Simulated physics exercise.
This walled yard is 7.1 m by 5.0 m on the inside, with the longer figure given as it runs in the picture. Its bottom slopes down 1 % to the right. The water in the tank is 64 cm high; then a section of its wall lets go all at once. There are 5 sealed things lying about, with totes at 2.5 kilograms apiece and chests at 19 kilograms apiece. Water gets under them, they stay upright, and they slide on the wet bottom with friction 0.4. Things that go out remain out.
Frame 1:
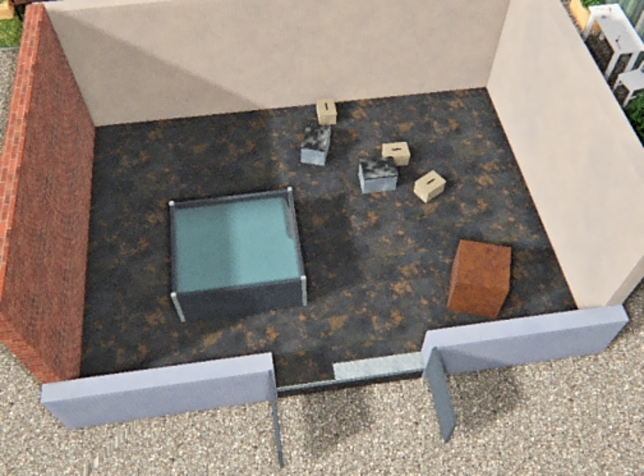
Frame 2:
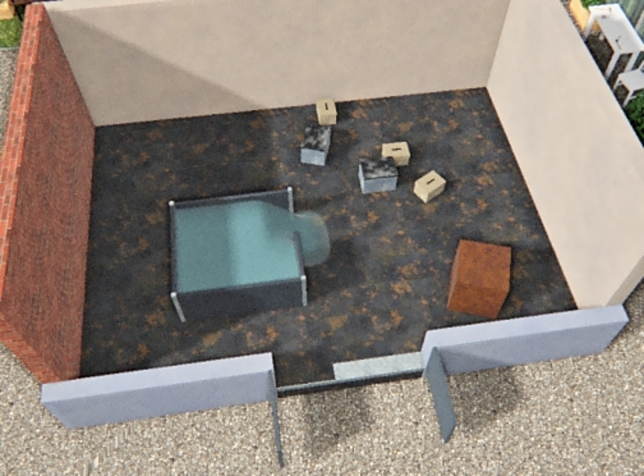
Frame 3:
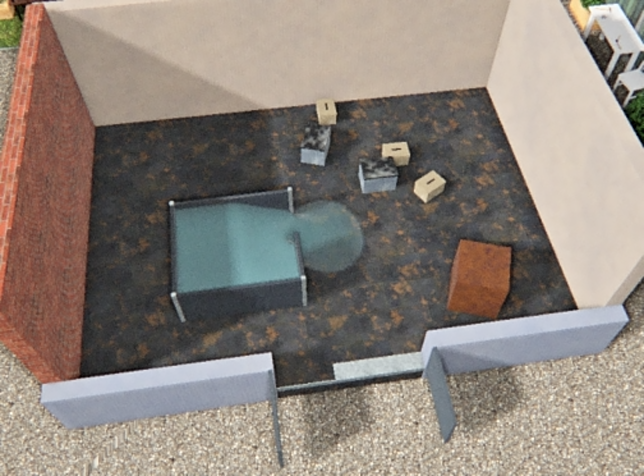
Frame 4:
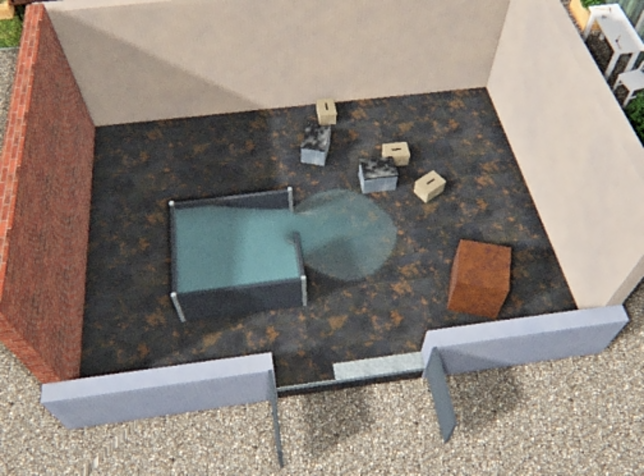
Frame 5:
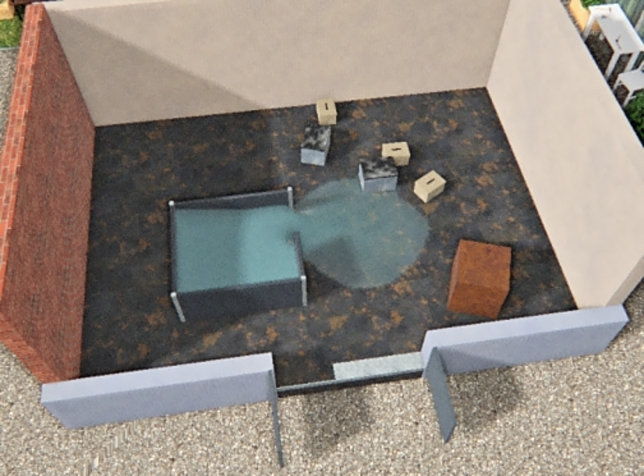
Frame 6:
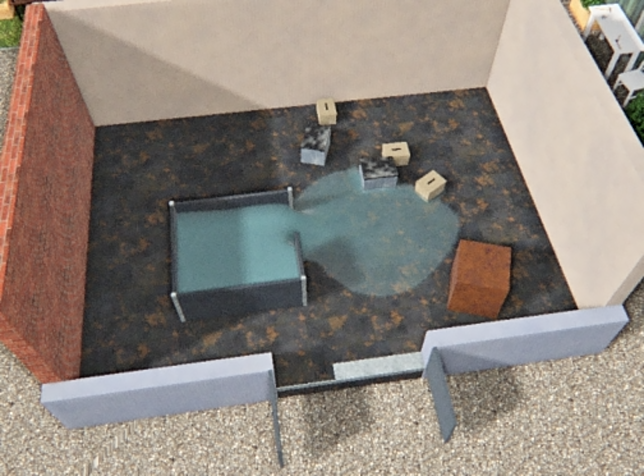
Teal water spills from the right side of a dark-framed square tank and spreads rightward in a widening rounded sheet across the mottled dark floor of a walled yard, seen from high above. Two grey blocks and three small tan boxes sit toward the back, with a rust-brown box at right. The water reaches the nearer grey block, while the objects and the camera stay still.
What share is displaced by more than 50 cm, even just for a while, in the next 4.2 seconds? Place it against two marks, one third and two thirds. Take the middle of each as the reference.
Between the two marks.
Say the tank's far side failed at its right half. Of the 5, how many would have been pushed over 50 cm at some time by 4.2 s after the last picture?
The answer then is 3.
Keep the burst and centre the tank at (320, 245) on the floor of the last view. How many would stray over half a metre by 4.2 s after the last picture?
3.
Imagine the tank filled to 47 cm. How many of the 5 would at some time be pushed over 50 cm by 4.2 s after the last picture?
Then 3 of them.
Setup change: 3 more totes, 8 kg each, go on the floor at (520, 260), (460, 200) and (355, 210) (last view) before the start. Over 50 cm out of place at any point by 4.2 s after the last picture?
Result, one by one: Exceeded, exceeded and exceeded.
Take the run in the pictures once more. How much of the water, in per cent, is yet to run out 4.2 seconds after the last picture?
Still held: Near 100 %.
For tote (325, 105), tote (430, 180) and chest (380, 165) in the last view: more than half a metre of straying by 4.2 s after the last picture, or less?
Well, in turn that's not reaching it, topping it, topping it.
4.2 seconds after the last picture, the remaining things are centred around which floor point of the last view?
At about (401, 129).
Then, 0.4 s after the last picture 1 of 5 are over 50 cm from their spots; 0 afloat.
Then, 1.5 s after the last picture 3 of 5 are over 50 cm from their spots; 2 afloat.
Then, 2.8 s after the last picture 3 of 5 are over 50 cm from their spots; 3 afloat.
Then, 4.2 s after the last picture 3 of 5 are over 50 cm from their spots, and 3 have been at some point; 3 afloat.
